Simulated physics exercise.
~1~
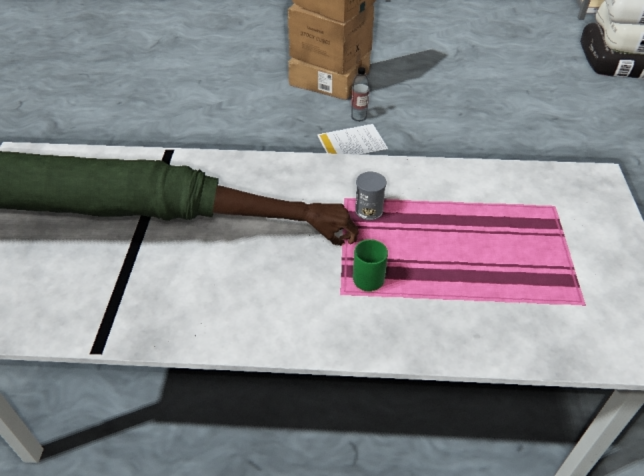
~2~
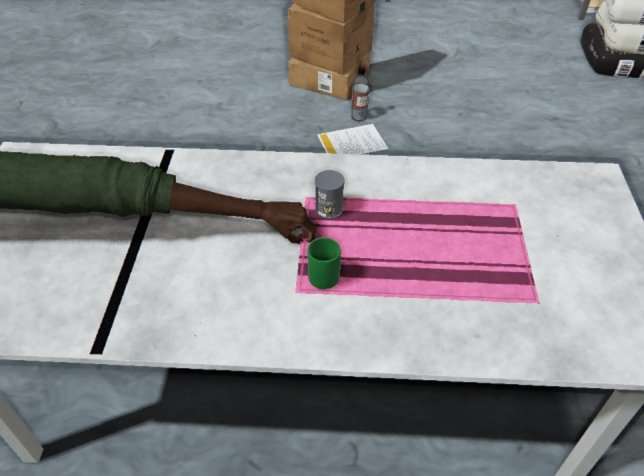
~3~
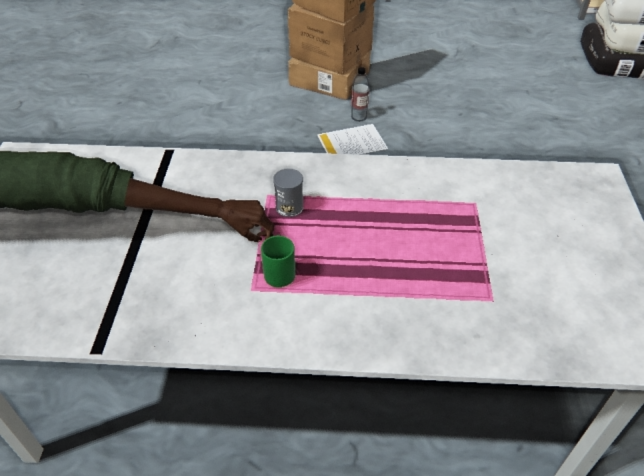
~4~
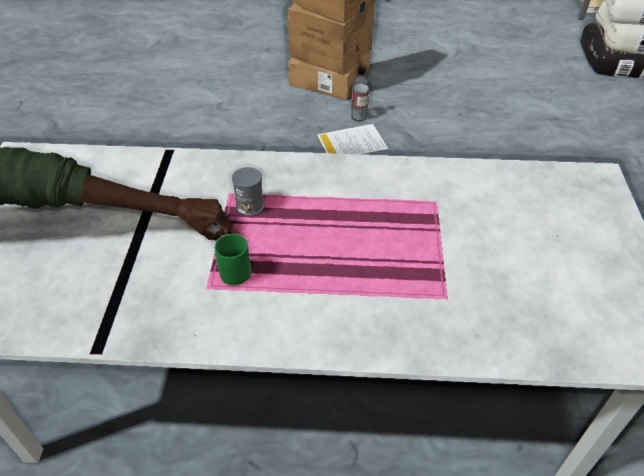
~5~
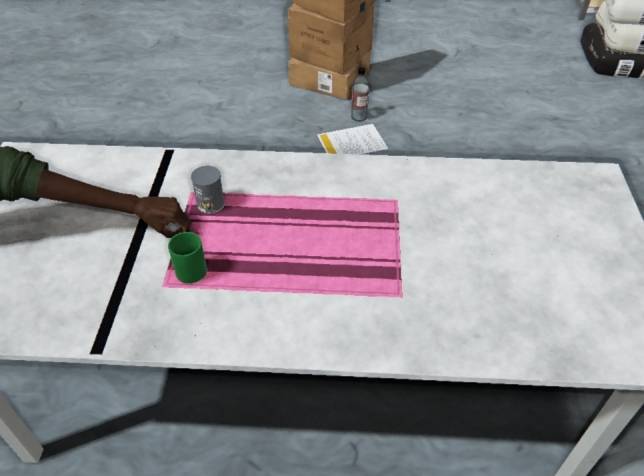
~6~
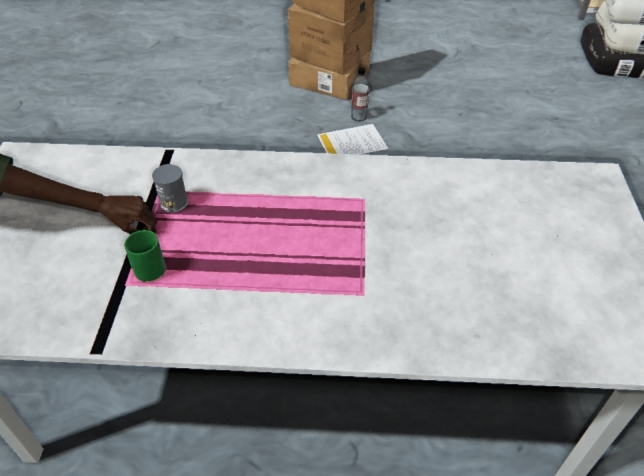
On a pale tabletop in a grey-floored room, with cardboard boxes standing behind it, a pink striped table runner lies to the right of a strip of black tape. A grey tin and a green mug stand upright near its left edge. A hand in a green sleeve grips that edge between them and pulls the cloth steadily left. The tin and mug ride along with it, neither tipping. The arm draws back as the tape gets closer. By the end, the runner's hem reaches the tape, with both passengers still upright on the cloth.
